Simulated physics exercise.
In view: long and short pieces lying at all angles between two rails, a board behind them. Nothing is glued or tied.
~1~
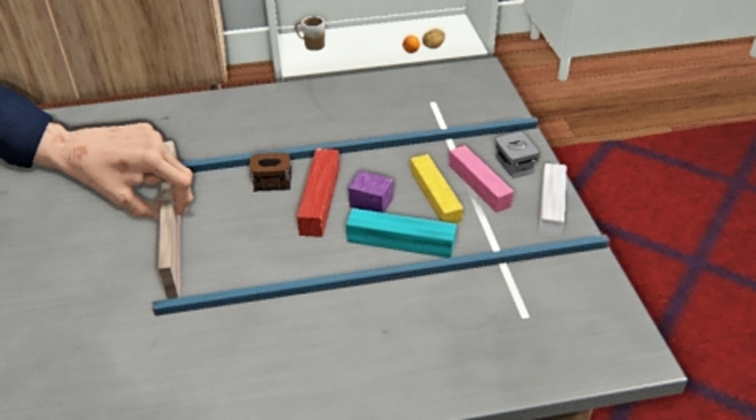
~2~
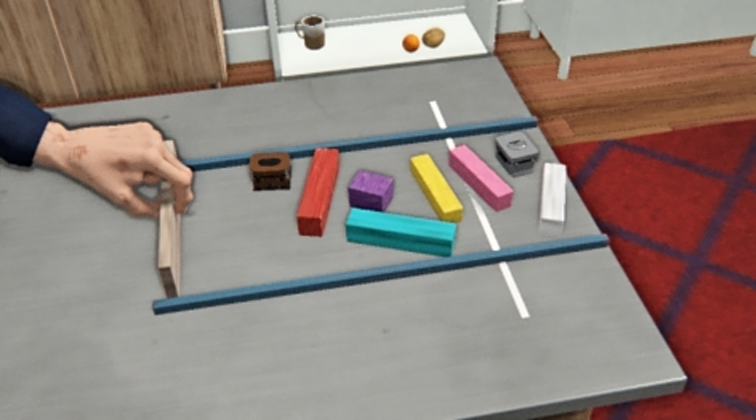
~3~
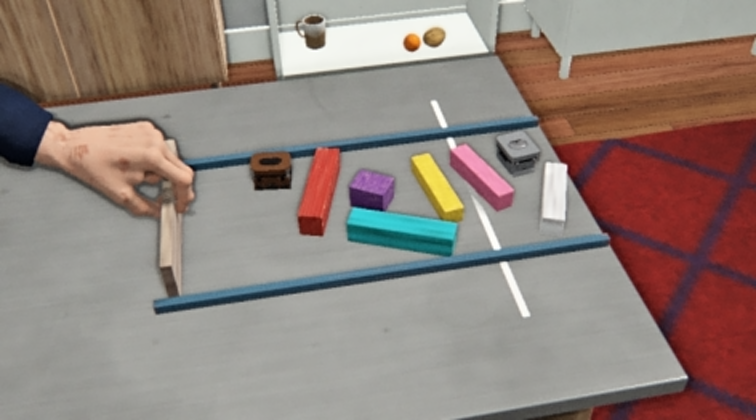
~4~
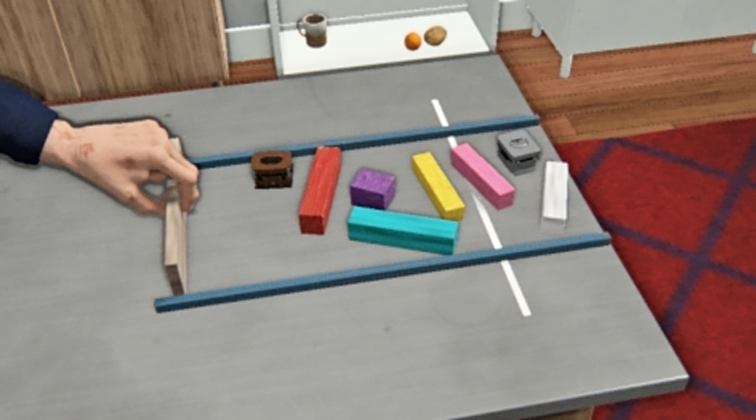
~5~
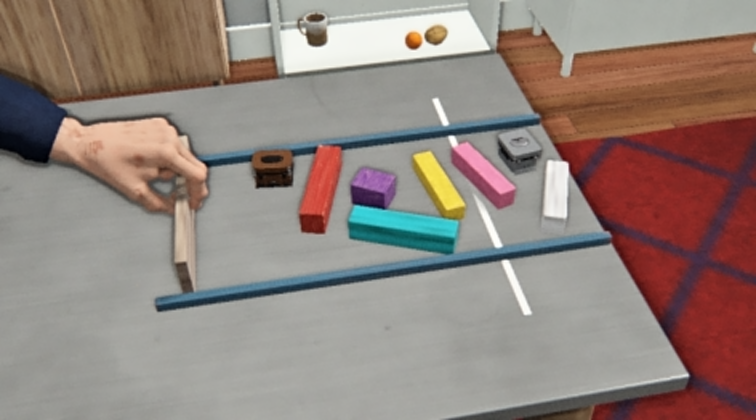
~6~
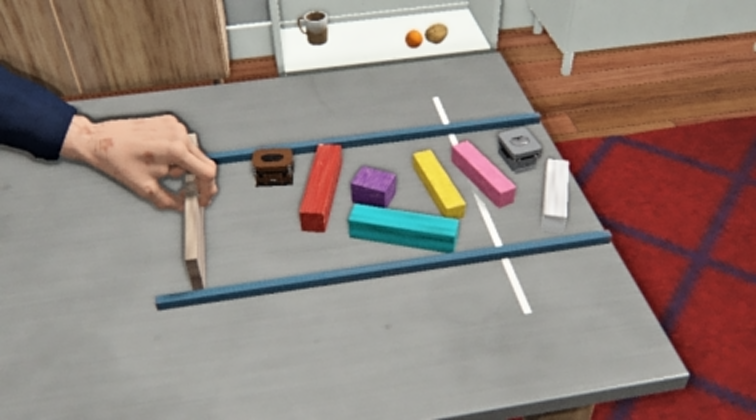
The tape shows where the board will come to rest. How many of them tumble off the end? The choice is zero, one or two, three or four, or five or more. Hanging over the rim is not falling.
Outcome: The number that fall off is one or two.
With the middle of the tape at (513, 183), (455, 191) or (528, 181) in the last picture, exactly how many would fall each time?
Down on the floor: 4, 0 and 4.
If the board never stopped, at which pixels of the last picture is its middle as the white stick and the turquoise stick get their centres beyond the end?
For the white stick at (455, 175), for the turquoise stick at (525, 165).
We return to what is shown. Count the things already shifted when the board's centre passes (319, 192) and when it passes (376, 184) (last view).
The counts are 3 and 5.
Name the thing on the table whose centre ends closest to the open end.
That is the pink bar.
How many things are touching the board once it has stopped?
That makes 2.
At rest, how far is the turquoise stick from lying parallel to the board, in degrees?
Roughly 70° out of line.
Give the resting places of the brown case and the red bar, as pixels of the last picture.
About (476, 139), and the other about (503, 164).
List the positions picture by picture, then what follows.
White stick (553, 200); grey case (516, 155); pink bar (480, 178); board (171, 216); tape (472, 193), in the first picture.
Grey case (516, 155); board (171, 216), in the second picture.
Pink bar (481, 177); brown case (272, 171), in the third picture.
White stick (554, 198); purple block (373, 191), in the fourth picture.
Grey case (518, 152); yellow bar (438, 186), in the fifth picture.
White stick (555, 195); grey case (518, 151); pink bar (482, 174); board (195, 208); tape (474, 188), in the sixth picture.
Early on, none off yet; white stick at rest near (555, 195); grey case at rest near (518, 151); pink bar at rest near (482, 174).
A while later, none off yet; white stick at rest near (555, 195); grey case at rest near (518, 151); pink bar moving near (486, 173).
Finally, the number that fall off is one or two; lost, grey case and white stick.
